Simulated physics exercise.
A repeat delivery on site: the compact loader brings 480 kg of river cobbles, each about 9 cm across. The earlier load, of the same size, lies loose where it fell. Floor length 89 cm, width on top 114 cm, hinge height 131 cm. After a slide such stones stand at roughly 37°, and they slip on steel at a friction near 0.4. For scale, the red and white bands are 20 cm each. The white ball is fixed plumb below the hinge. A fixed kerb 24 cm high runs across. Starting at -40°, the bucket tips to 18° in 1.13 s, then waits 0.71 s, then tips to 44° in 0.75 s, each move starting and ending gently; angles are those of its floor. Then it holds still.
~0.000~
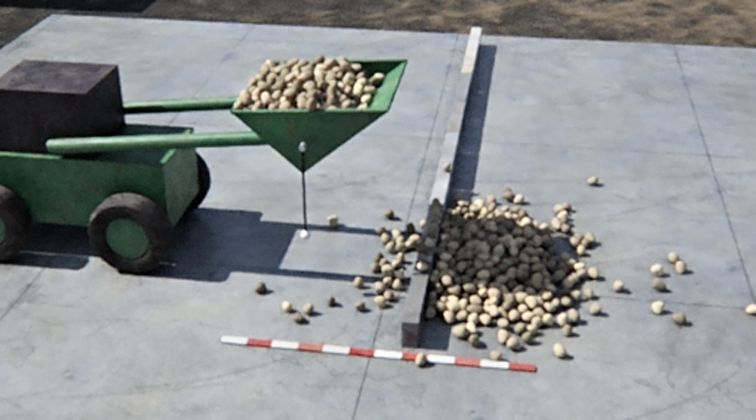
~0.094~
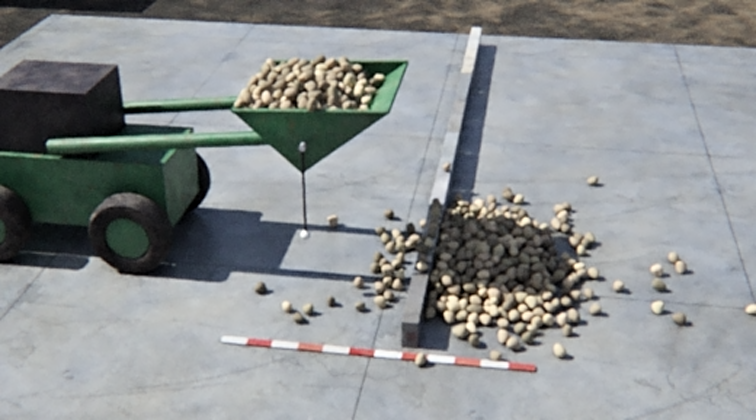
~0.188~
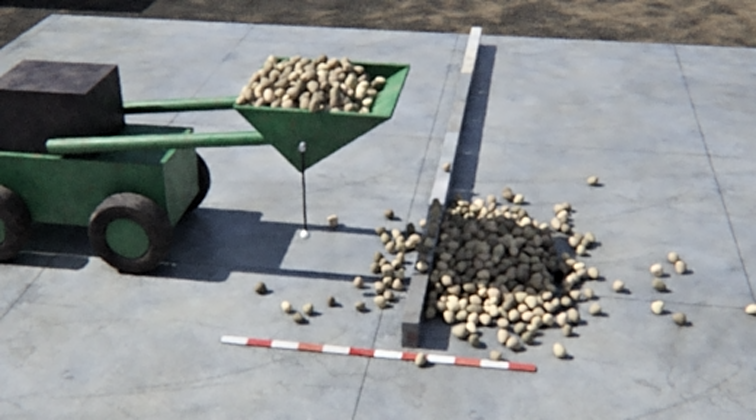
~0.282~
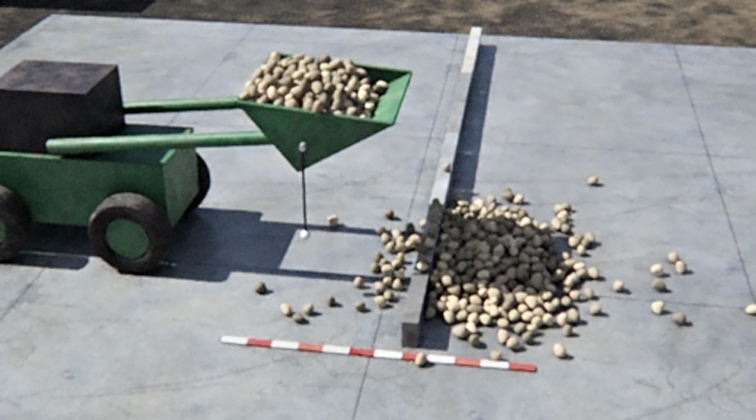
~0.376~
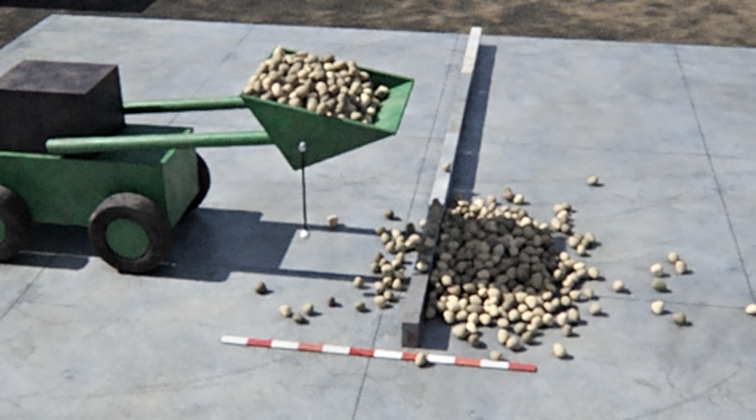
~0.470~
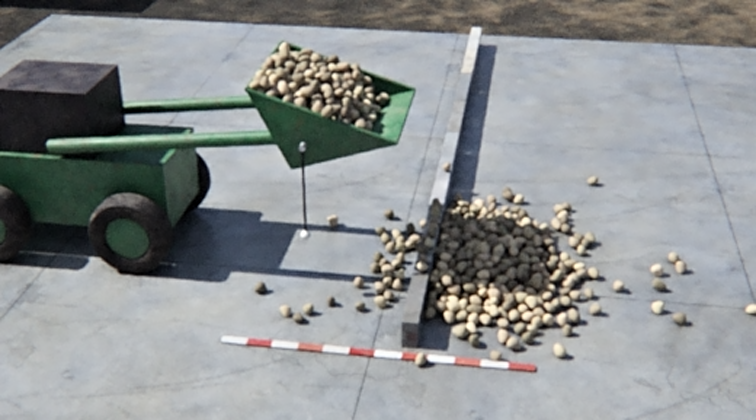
The green loader's bucket, full of rounded stones, slowly tilts forward to the right.
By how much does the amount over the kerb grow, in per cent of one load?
About 42 per cent.
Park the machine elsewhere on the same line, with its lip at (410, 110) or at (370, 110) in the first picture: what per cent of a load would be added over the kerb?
Near 65 per cent from the first place, 20 from the second.
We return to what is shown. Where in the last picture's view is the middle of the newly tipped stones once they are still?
Their middle is at about (416, 245).
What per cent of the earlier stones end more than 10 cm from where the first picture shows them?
Roughly 5 per cent of them.
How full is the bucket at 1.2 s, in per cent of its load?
It holds some 90 per cent.
After 0.9 s the floor is at 9°; in per cent of one load, 100 in the bucket, 10 on this side of the kerb, 92 over the kerb; the foremost stones are at (696, 293).
After 1.2 s the floor is at 18°; in per cent of one load, 89 in the bucket, 20 on this side of the kerb, 92 over the kerb; the foremost stones are at (696, 293).
After 3.0 s the floor is at 44°; in per cent of one load, 0 in the bucket, 69 on this side of the kerb, 133 over the kerb; the foremost stones are at (696, 293).
After 5.8 s the floor is at 44°; in per cent of one load, 0 in the bucket, 68 on this side of the kerb, 133 over the kerb; the foremost stones are at (696, 293). Net gain over the kerb, 42.
